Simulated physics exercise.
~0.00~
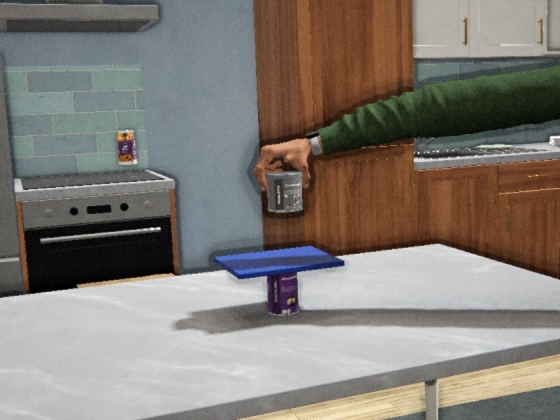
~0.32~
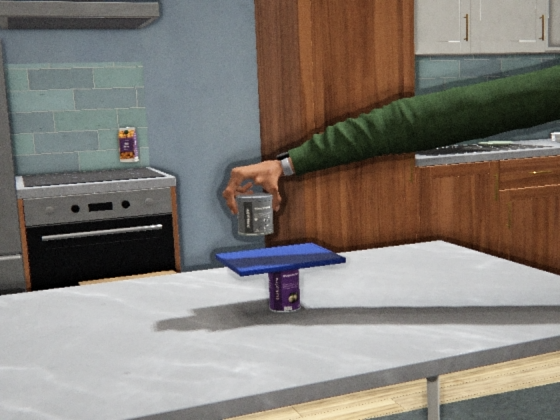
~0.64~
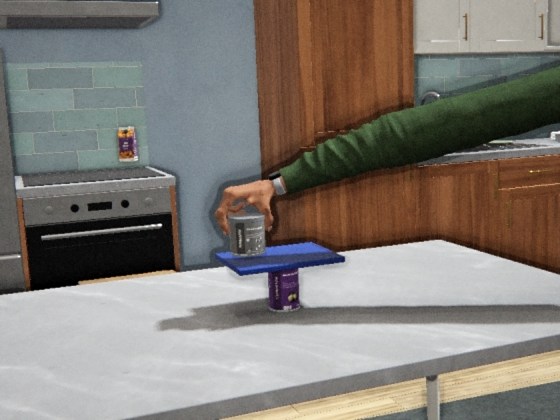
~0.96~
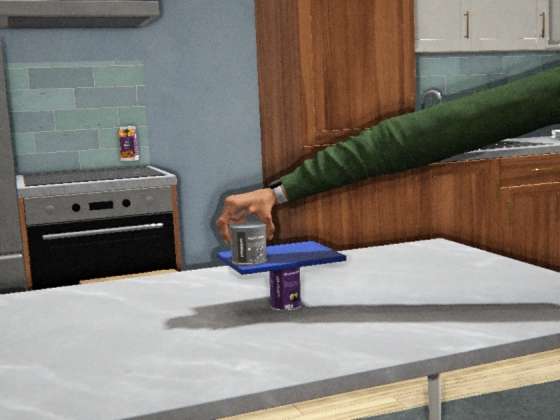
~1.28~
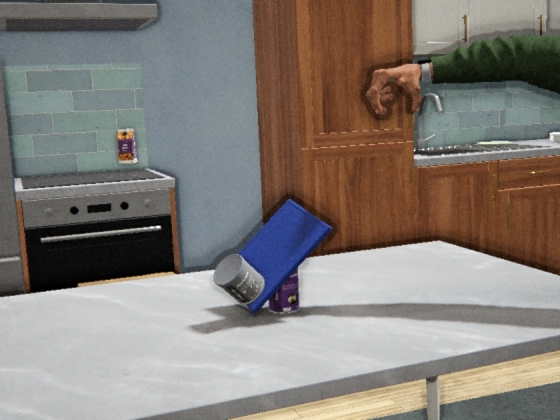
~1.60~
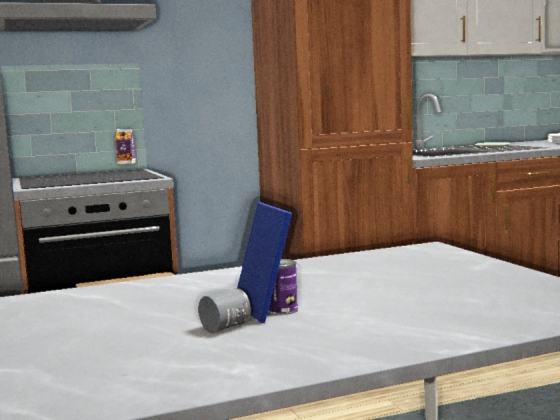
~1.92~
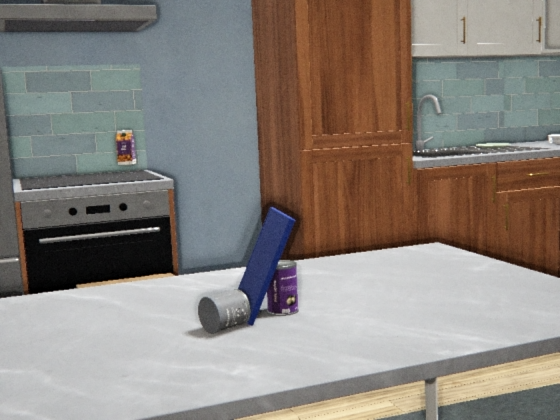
A grey tin is lowered by a hand onto the left end of a blue board balanced on a purple tin, and as the hand withdraws, the board tips left and the grey tin falls onto its side on the counter, leaving the board leaning steeply beside the upright purple tin.
